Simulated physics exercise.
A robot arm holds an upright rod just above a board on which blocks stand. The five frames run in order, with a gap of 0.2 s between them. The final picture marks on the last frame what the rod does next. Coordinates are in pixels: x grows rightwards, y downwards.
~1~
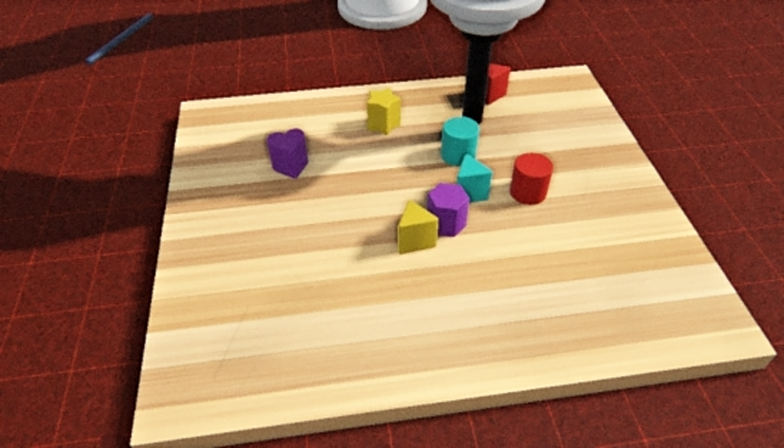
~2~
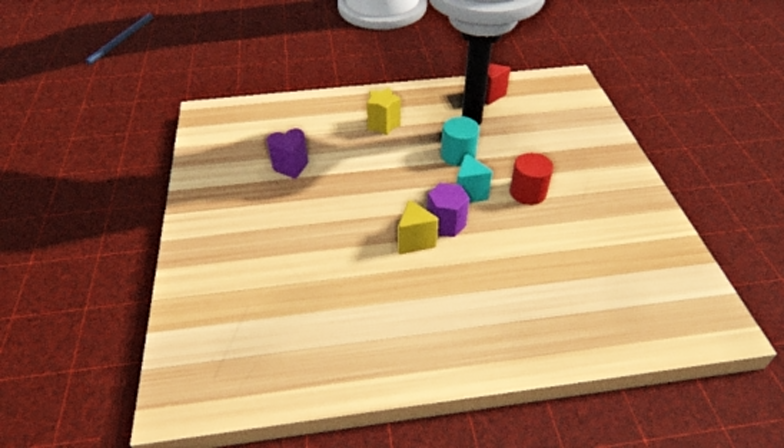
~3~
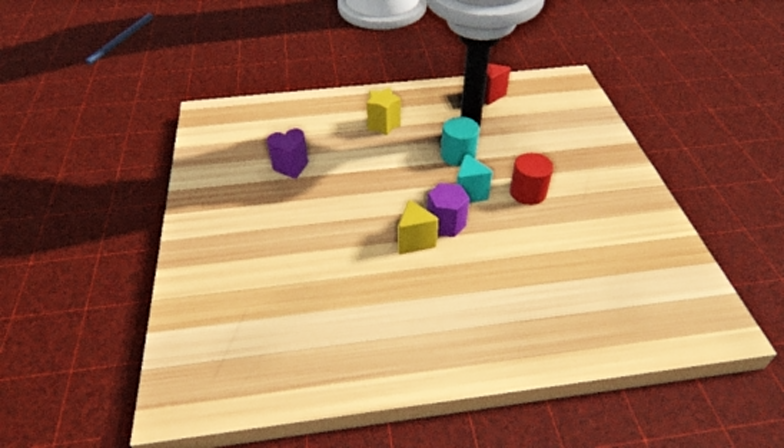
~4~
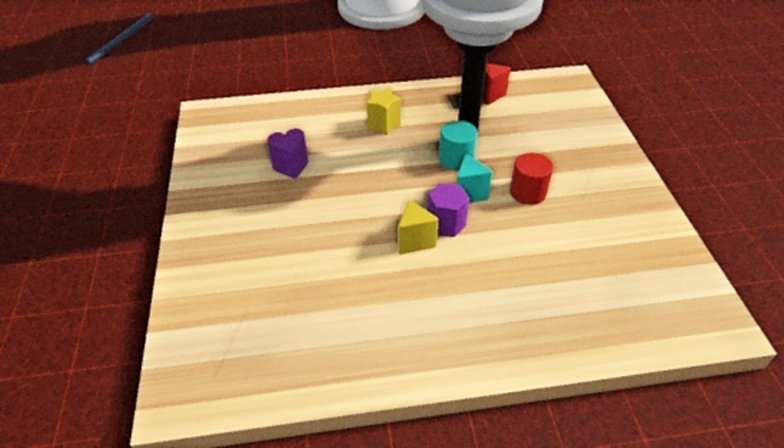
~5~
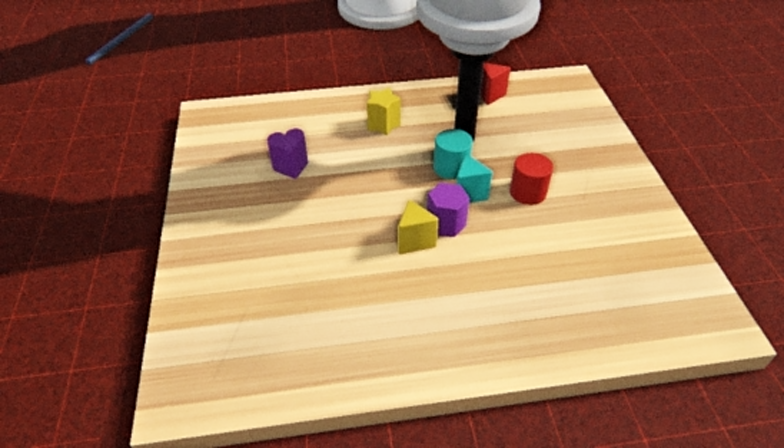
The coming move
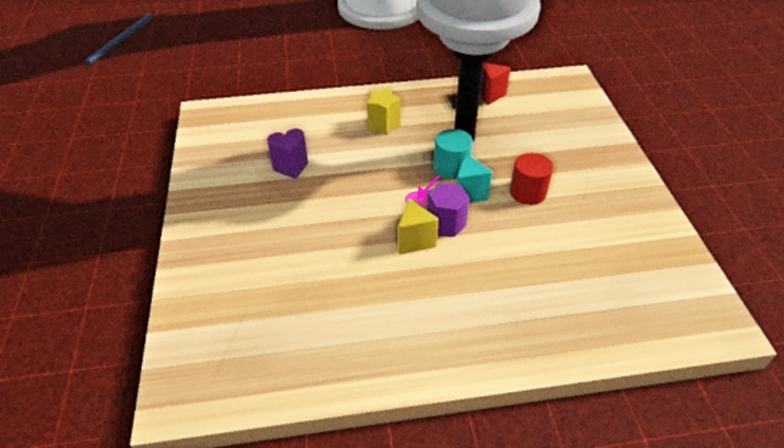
A robot arm's black rod stayed nearly still behind the turquoise round block, then nudged it slightly toward the viewer and a little left, beside the turquoise three-sided block, while the other blocks stayed put.
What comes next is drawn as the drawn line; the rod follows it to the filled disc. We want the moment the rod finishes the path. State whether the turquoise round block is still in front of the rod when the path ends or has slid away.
It is still there in front.
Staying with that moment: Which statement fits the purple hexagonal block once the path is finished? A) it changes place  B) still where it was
Option A.
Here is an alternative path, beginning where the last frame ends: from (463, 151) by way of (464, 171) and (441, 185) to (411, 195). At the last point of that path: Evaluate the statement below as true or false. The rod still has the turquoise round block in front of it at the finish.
That claim is true.
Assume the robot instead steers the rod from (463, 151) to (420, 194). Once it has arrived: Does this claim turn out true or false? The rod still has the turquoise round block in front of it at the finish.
True - the claim holds.
Path on the board, from (463, 151) to (417, 200).
On the path given first. Halfway along, rod (441, 163); turquoise round block (435, 166).
At the end, rod (417, 188); yellow three-sided block (412, 220), turned 10° anticlockwise; purple hexagonal block (450, 209), turned 55° anticlockwise; turquoise round block (416, 194); turquoise three-sided block in place.
